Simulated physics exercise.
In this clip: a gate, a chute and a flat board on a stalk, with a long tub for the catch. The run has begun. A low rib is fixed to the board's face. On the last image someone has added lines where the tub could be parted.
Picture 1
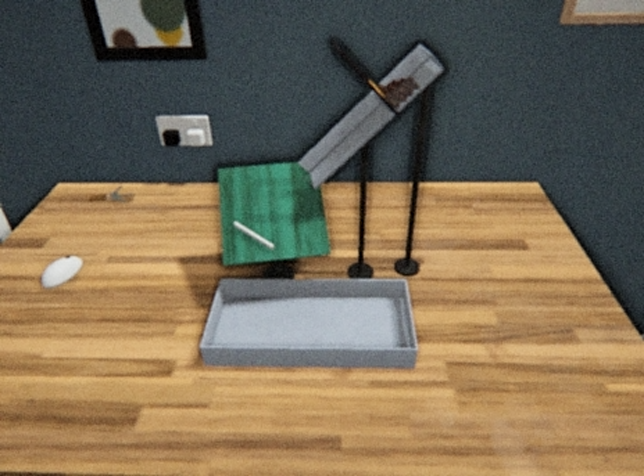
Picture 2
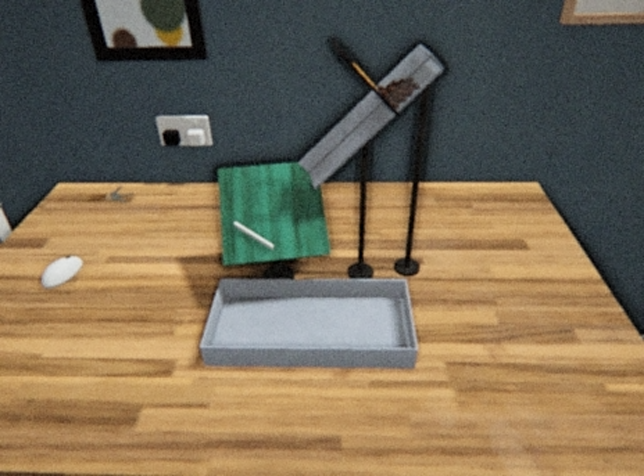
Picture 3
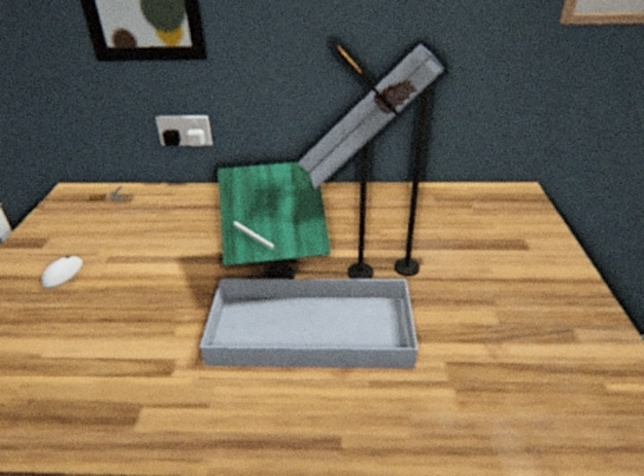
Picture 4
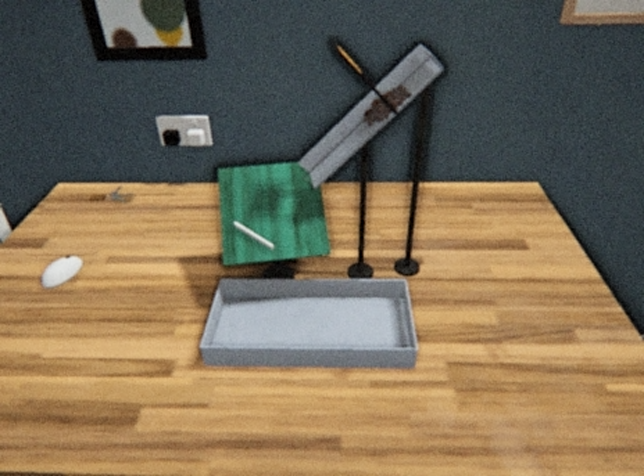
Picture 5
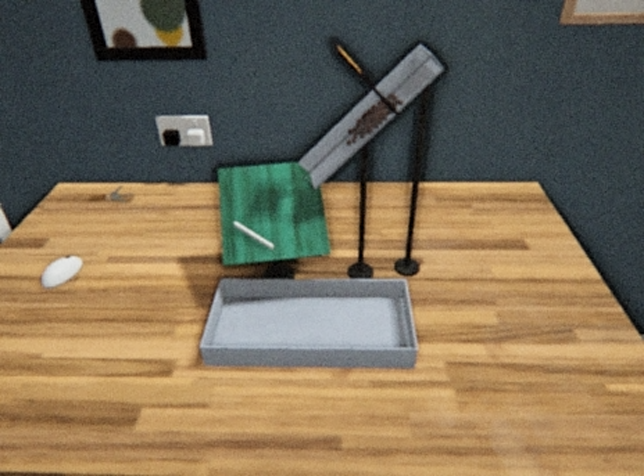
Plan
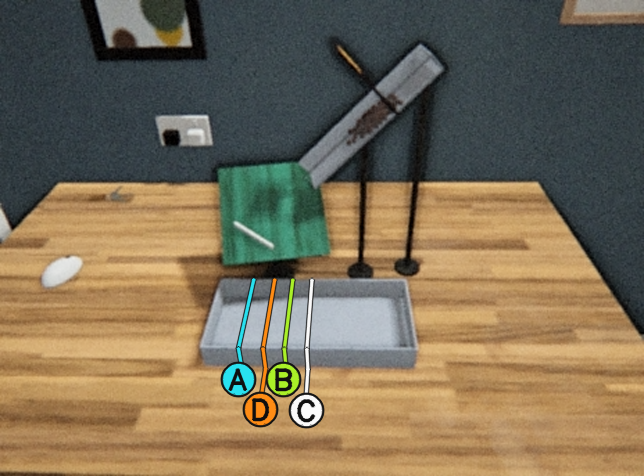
Small brown pieces slide down a sloping grey chute toward the lower left after a dark gate with an orange stripe swings up, spreading out above a tilted green board with a pale rib and an empty grey tub.
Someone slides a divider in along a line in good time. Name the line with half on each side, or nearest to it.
The best line is B.
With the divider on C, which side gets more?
More lands on the left.
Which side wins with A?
More lands on the right.
On the marked copy, line A crosses the front rim at (238, 347); line B crosses the front rim at (284, 348); line C crosses the front rim at (306, 348); line D crosses the front rim at (263, 347).
With A, of what is caught, a small part on the left of the divider, nearly all on the right.
With B, of what is caught, about half on the left of the divider, about half on the right.
With C, of what is caught, nearly all on the left of the divider, a small part on the right.
With D, of what is caught, a small part on the left of the divider, nearly all on the right.
